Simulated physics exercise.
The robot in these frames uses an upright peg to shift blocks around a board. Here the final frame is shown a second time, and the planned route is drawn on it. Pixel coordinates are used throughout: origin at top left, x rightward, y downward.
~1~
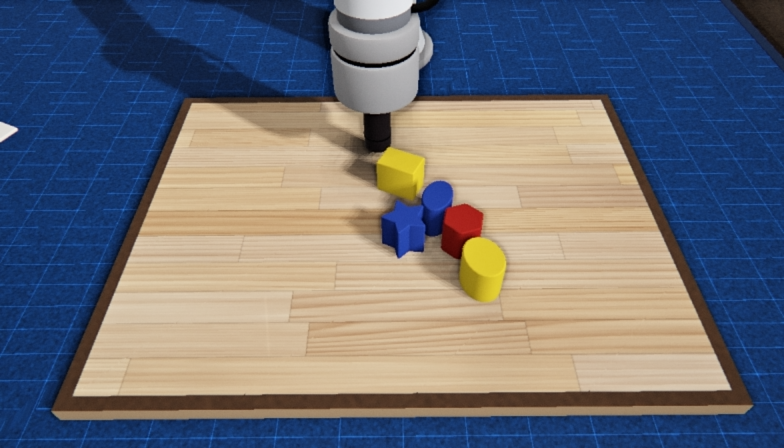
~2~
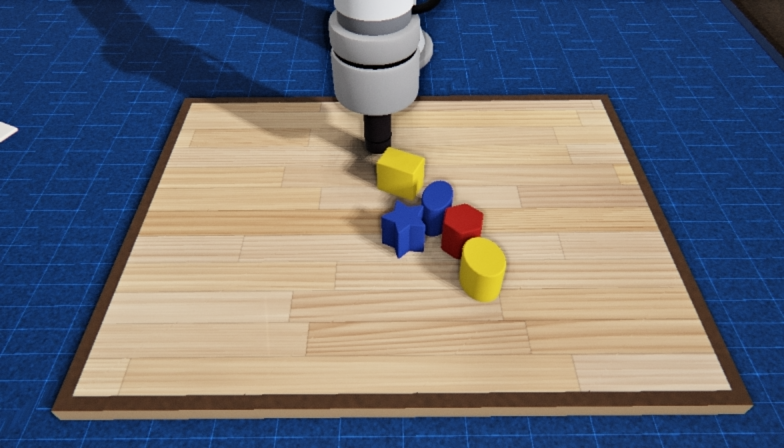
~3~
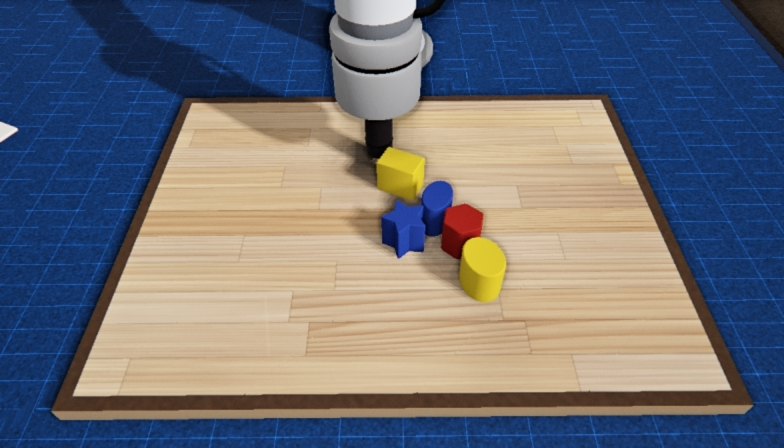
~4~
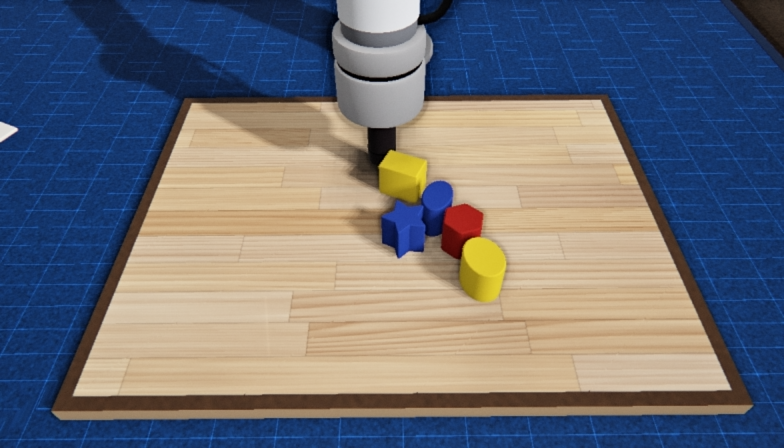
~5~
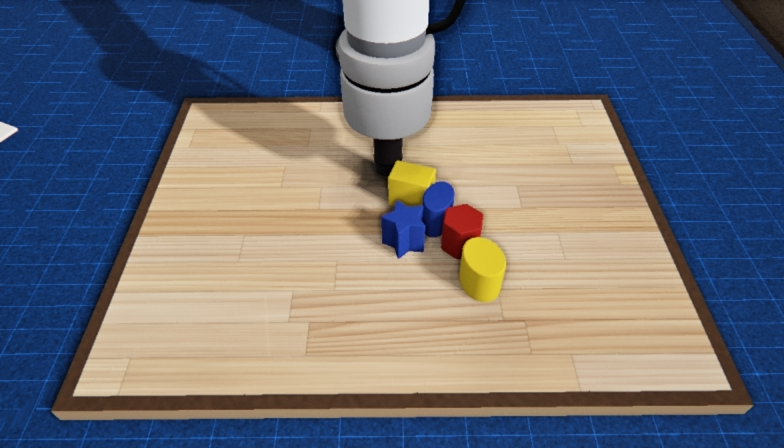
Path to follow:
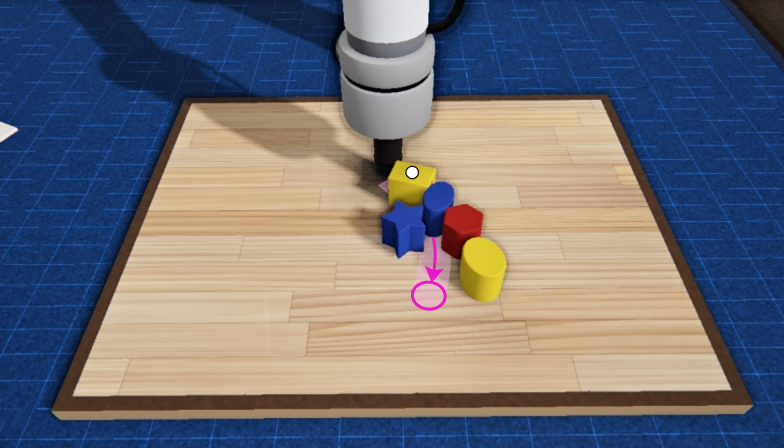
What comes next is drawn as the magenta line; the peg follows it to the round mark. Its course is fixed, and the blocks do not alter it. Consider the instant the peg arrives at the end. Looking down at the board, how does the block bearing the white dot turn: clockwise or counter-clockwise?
Top view: Counterclockwise.
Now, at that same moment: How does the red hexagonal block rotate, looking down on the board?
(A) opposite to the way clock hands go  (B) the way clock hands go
It's B.
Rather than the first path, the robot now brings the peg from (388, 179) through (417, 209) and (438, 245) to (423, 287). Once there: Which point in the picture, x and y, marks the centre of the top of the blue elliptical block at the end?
Its top middle will sit at (503, 202).
Path on the board, from (388, 179) via (420, 209) and (435, 249), ending at (429, 295); the dot is on the yellow oblong block.
On the path given first. One third of the way, peg (420, 199); yellow oblong block (455, 184), turned 75° anticlockwise; blue elliptical block (477, 206), turned 50° clockwise; red hexagonal block (480, 233), turned 20° clockwise; yellow elliptical block (490, 268).
Two thirds of the way, peg (436, 238); blue star (405, 226), turned 65° clockwise; yellow oblong block (460, 190), turned 115° anticlockwise; blue elliptical block (498, 208), turned 45° clockwise; red hexagonal block (481, 233), turned 25° clockwise; yellow elliptical block (490, 269).
At the end, peg (430, 285); blue star (405, 231), turned 95° clockwise; yellow oblong block (460, 190), turned 115° anticlockwise; blue elliptical block (498, 208), turned 45° clockwise; red hexagonal block (481, 233), turned 25° clockwise; yellow elliptical block (490, 269).
